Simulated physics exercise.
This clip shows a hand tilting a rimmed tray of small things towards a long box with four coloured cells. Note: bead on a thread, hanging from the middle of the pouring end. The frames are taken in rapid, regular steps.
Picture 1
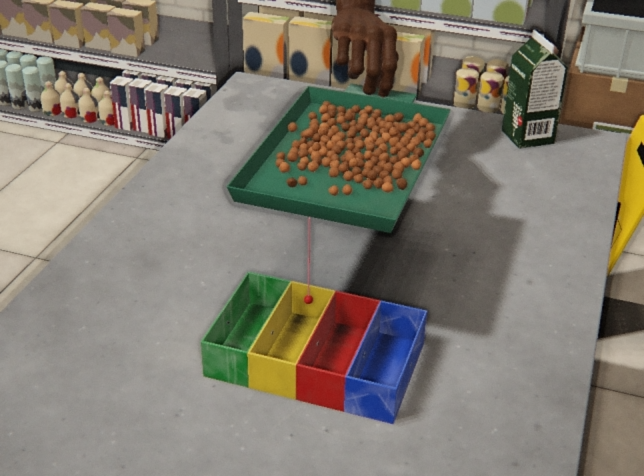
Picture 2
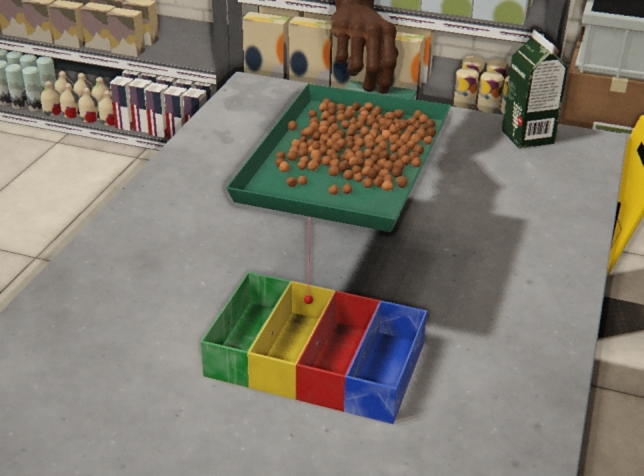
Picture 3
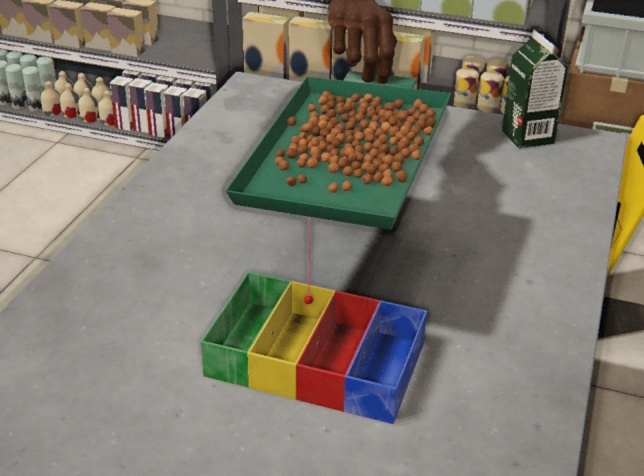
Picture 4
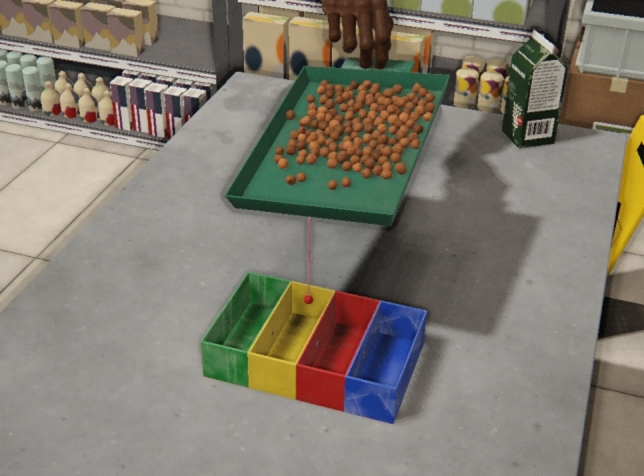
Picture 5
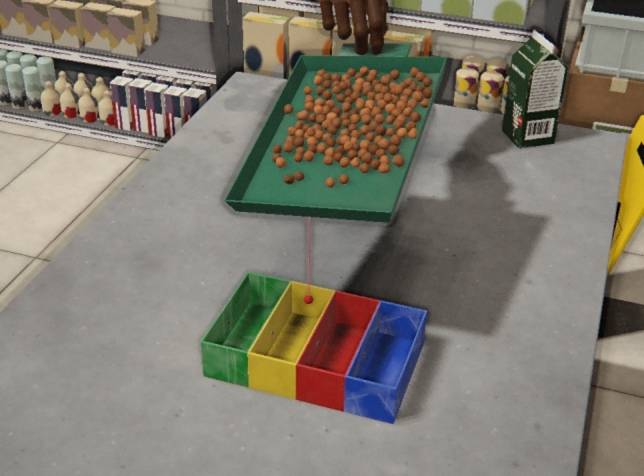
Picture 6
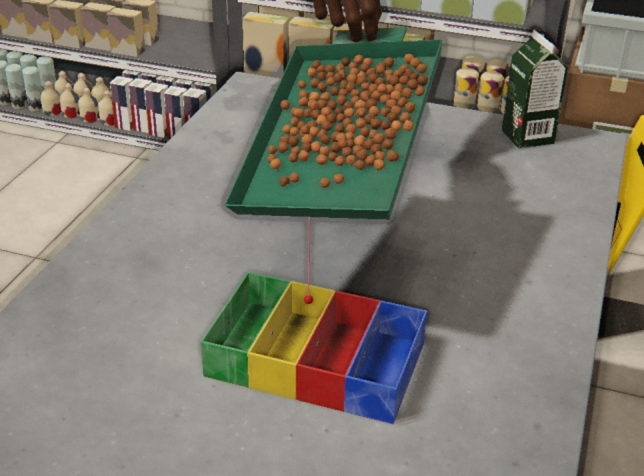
A hand raises the far end of a green tray of hazelnuts above four coloured cells.
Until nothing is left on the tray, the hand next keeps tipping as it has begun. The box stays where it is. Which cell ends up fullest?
The green cell.
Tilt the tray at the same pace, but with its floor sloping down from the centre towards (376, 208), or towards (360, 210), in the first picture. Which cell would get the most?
Case 1 - that blue cell. Case 2 - the blue one.
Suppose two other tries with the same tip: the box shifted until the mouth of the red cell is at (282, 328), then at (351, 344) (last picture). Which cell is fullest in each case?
Try one: The yellow cell; try two: The green one.
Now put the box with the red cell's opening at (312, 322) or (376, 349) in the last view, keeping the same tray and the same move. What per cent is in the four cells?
Close to 90 in a hundred, followed by close to 10 in a hundred.
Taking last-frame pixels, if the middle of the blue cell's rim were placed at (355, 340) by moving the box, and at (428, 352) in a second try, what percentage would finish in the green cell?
Around 70 and then 10 per cent.
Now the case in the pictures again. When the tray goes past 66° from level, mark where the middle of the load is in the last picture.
(264, 185).
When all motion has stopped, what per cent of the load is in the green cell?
Roughly 50 in every hundred pieces, I'd say.
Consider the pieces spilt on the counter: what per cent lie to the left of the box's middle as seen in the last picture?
Roughly 100 %.
Soon after the last picture, tray tipped steeply; most on the tray; a small part falling or outside the box.
A little later, tray tipped past a quarter turn; a small part on the tray; about a third in the green cell; a stray few in the yellow cell; about half falling or outside the box.
Later still, tray tipped past a quarter turn; about half in the green cell; a stray few in the yellow cell; about a third falling or outside the box.
At rest, tray tipped past a quarter turn; about half in the green cell; a stray few in the yellow cell; none in the blue cell; none in the red cell; about a third outside the box.
